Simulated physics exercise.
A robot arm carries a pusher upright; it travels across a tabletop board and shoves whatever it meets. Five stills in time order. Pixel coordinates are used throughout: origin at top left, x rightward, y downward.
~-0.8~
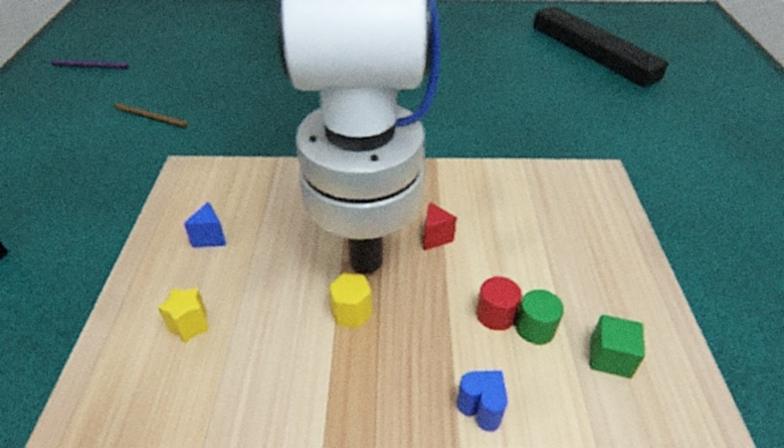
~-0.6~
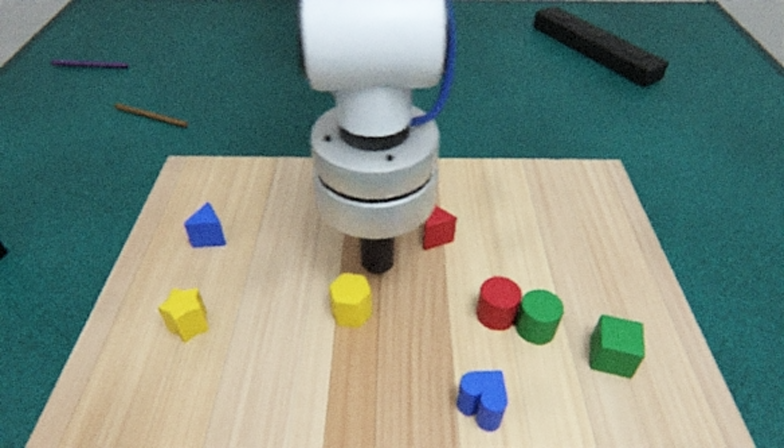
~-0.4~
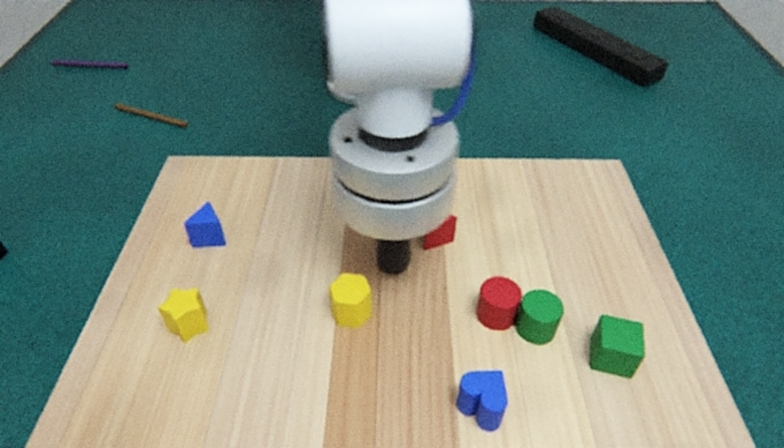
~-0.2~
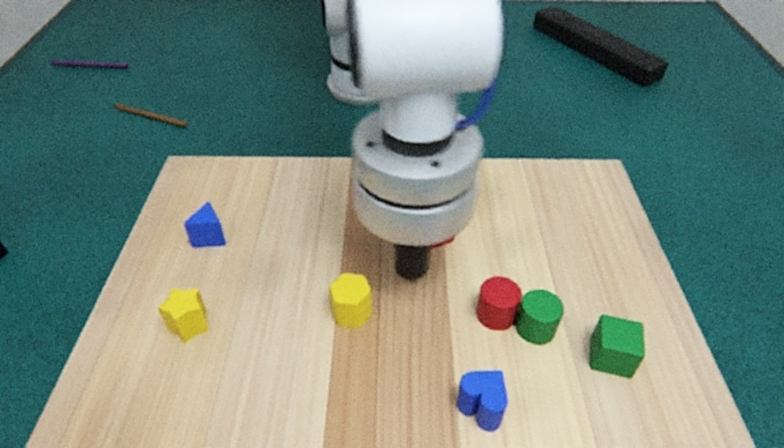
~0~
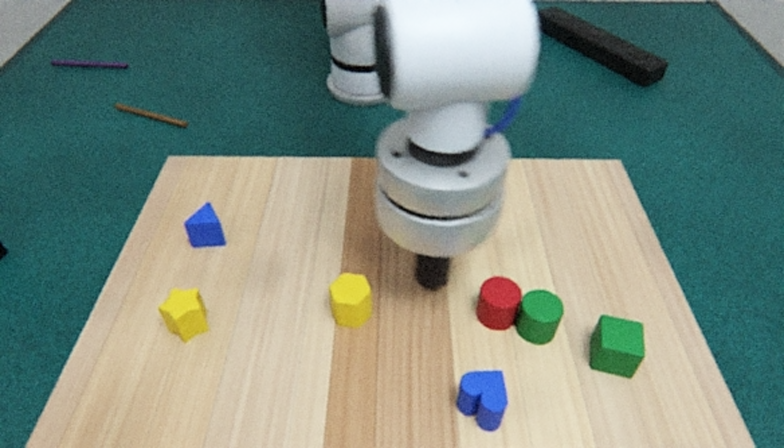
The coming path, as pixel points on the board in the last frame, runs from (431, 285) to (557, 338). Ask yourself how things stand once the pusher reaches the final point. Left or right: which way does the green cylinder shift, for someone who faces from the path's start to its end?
It will end up to the right.
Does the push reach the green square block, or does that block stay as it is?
It leaves its spot.
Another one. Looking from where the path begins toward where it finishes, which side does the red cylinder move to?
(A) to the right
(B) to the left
I'll go with A - to the right.
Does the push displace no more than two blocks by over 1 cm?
No.
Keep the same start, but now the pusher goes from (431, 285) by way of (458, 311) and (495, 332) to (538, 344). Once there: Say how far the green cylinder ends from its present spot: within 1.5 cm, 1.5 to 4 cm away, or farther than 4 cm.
The answer here is over 4 cm.
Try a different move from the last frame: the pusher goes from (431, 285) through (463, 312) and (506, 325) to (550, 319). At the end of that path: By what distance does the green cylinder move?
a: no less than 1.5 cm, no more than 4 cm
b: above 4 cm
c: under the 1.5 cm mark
b
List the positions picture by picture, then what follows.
The first frame shows pusher's lower end (366, 262); red triangle (438, 214); red cylinder (501, 291); green cylinder (543, 304); green square block (623, 334).
The second frame shows pusher (378, 262); blocks still.
The third frame shows pusher (393, 263); blocks still.
The fourth frame shows pusher (412, 267); blocks still.
The fifth frame shows pusher (432, 277); red triangle hidden; red cylinder (501, 291); green cylinder (543, 304); green square block (623, 334).
What follows on the original path. One third of the way, pusher (473, 294); red cylinder (511, 295); green cylinder (553, 308).
Two thirds of the way, pusher (516, 312); red cylinder (552, 321); green cylinder (597, 328); green square block (644, 339), turned 15° clockwise.
At the end, pusher (560, 330); red triangle still; red cylinder (579, 350); green cylinder (627, 358); green square block (668, 342).
